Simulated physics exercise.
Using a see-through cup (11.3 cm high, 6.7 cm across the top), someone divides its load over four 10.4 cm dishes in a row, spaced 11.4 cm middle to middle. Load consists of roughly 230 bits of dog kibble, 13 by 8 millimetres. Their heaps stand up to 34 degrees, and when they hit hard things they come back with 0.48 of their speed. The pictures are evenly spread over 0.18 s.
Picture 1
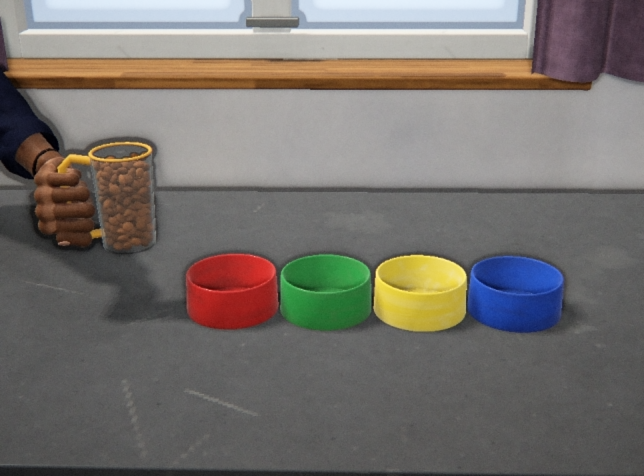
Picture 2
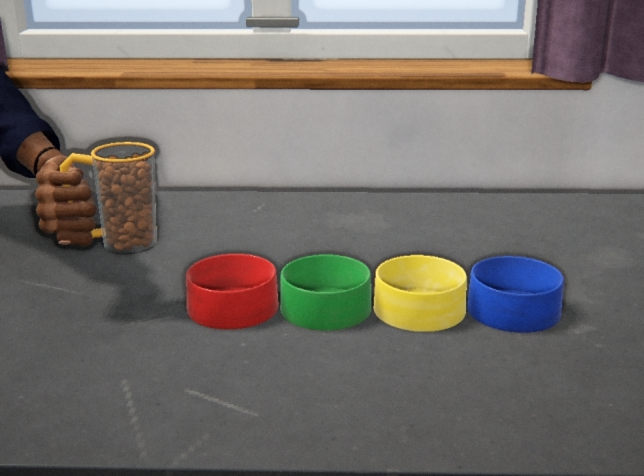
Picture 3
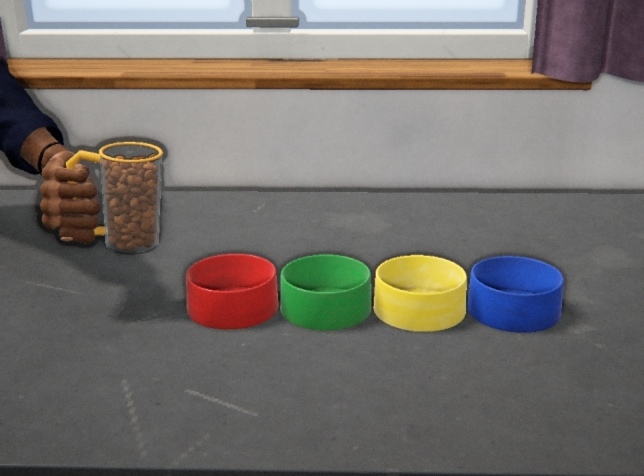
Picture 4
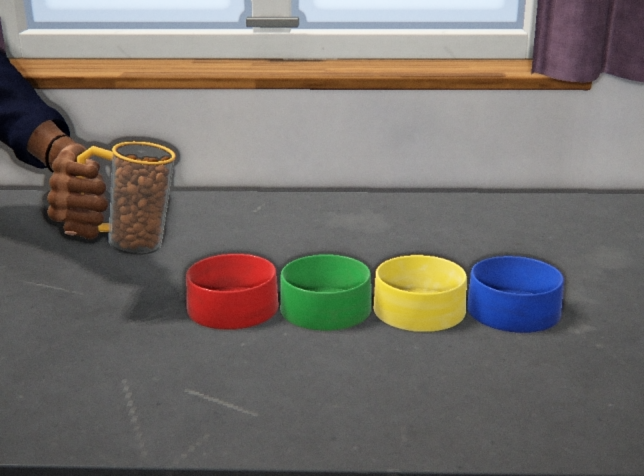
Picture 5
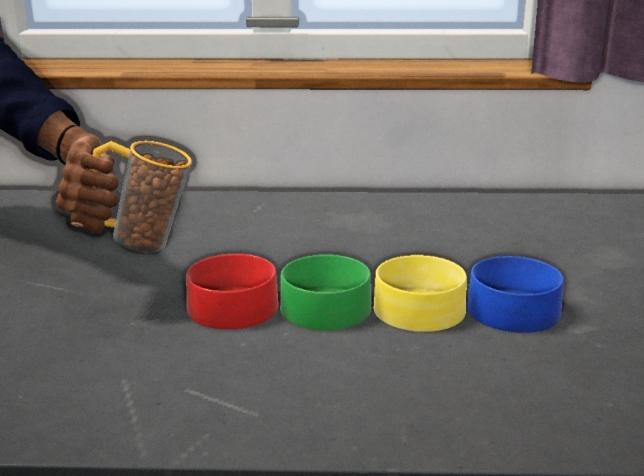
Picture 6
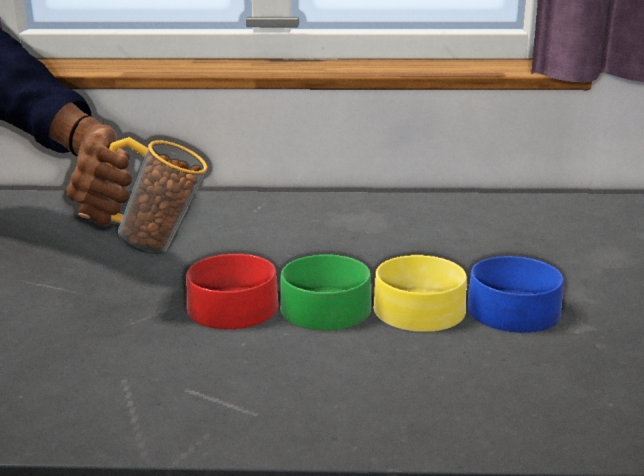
A dark grey, scratched worktop stands before a pale wall and a window with a wooden sill and a purple curtain at right, seen from the front and slightly above by a still camera. Red, green, yellow and blue dishes sit in a row, left to right, while a hand holds a yellow-rimmed clear cup of brown kibble at left. The hand, barely moving at first, shifts the cup a short way right and tilts it moderately rightward.
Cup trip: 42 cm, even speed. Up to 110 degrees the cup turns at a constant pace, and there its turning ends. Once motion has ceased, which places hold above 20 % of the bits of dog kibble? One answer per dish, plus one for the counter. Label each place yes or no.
Red: No. Blue: Yes. Green: No. Yellow: Yes. Counter: No.
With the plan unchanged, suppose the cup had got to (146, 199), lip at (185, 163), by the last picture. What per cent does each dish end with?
In the end red holds 0, blue holds 20, green holds 30, yellow holds 40.
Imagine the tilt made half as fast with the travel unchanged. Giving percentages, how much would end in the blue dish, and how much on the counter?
It would be blue 70 and counter 30.
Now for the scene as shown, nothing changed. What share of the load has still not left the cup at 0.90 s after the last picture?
Close to 45 in a hundred.
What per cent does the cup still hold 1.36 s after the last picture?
It comes out close to 15 per cent.
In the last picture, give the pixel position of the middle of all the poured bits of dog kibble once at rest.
Near (490, 301).
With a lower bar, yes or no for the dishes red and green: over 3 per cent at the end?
For red, it does not, for green, it does.
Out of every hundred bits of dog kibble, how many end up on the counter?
Near 10 percent, roughly speaking.
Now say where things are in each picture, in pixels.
In the first picture, cup at (125, 199), tilt 0 degrees, lip at (150, 152), moved 0.0 cm; middle of the pieces at (125, 199); red dish at (231, 273); green dish at (326, 273); yellow dish at (421, 274); blue dish at (517, 275).
In the second picture, cup at (127, 199), tilt 1 degrees, lip at (152, 153), moved 0.2 cm; middle of the pieces at (126, 199).
In the third picture, cup at (132, 199), tilt 5 degrees, lip at (160, 155), moved 0.7 cm; middle of the pieces at (131, 199).
In the fourth picture, cup at (140, 199), tilt 11 degrees, lip at (173, 158), moved 1.7 cm; middle of the pieces at (139, 199).
In the fifth picture, cup at (150, 199), tilt 18 degrees, lip at (190, 164), moved 2.9 cm; middle of the pieces at (150, 199).
In the sixth picture, cup at (160, 199), tilt 26 degrees, lip at (205, 170), moved 4.1 cm; middle of the pieces at (160, 199); red dish at (231, 273); green dish at (326, 273); yellow dish at (421, 274); blue dish at (517, 275).
Then, 0.54 s after the last picture, tilt 110 degrees; cup holds 75 %, green 15 %, yellow 5 %.
Then, 0.90 s after the last picture, tilt 110 degrees; cup holds 45 %, blue 5 %, green 10 %, yellow 30 %.
Then, 1.36 s after the last picture, tilt 110 degrees; cup holds 15 %, blue 35 %, green 10 %, yellow 30 %.
In the end, red 0 %, blue 45 %, green 10 %, yellow 30 %, counter 10 %, cup 5 %.
